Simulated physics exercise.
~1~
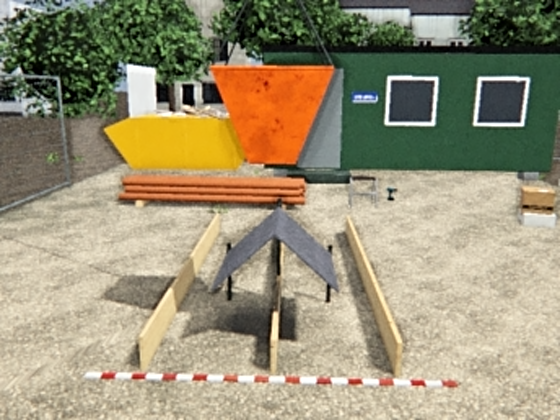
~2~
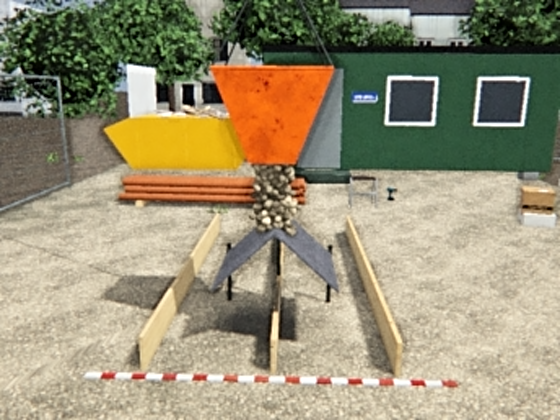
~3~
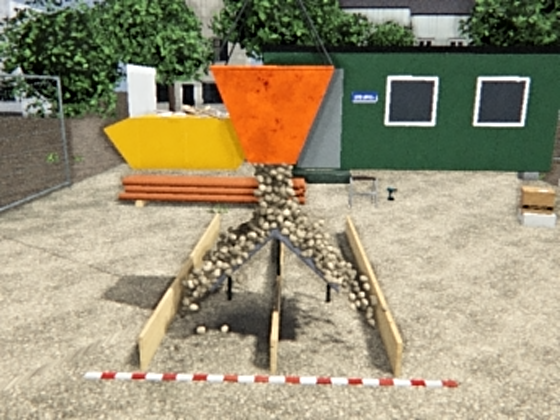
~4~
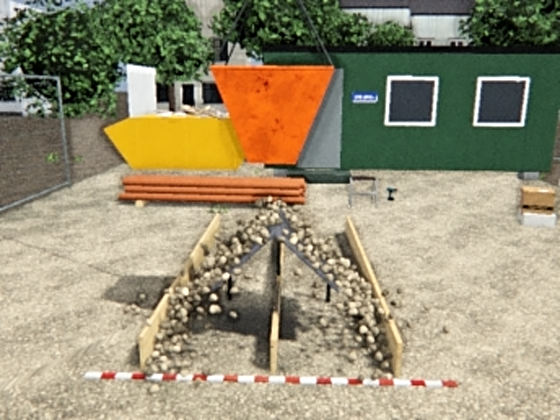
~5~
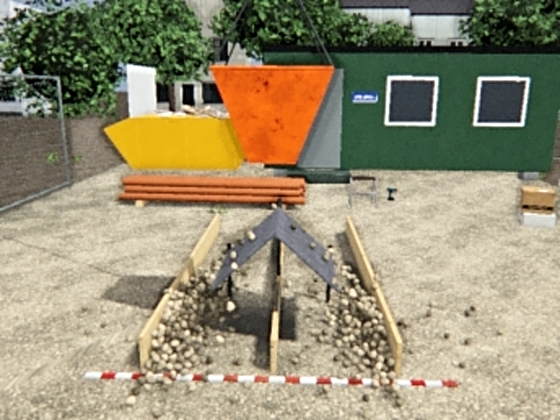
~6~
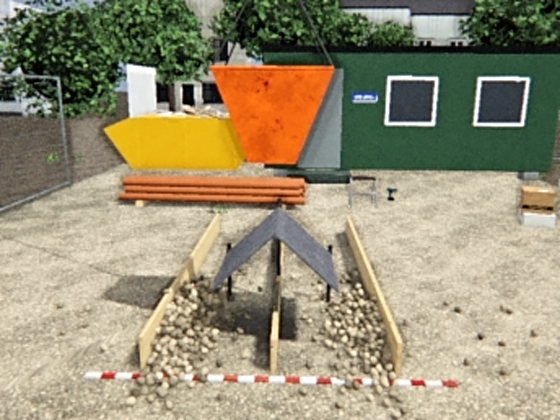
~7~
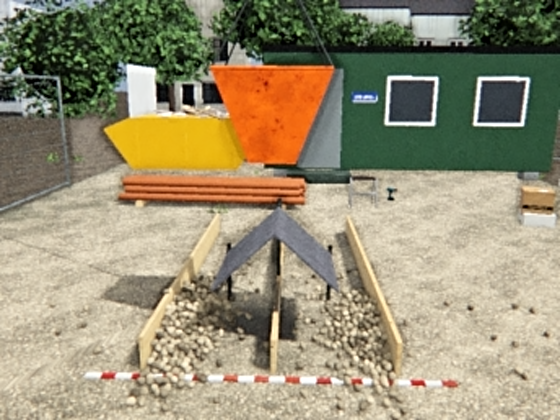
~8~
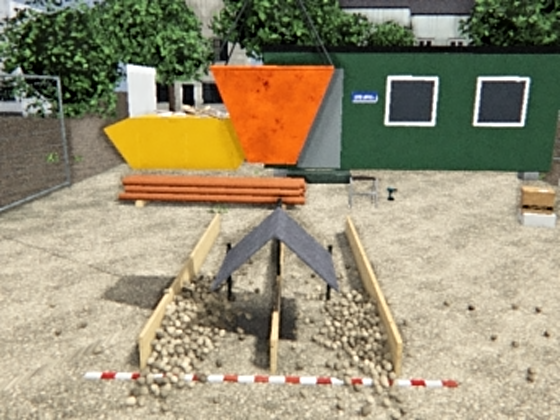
In a gravel yard, round stones poured from a hanging orange hopper onto a fixed, peaked steel plate, split and tumbled down both sides, and settled between the wooden planks, rather more in the left bay, with a few scattered off to the right.
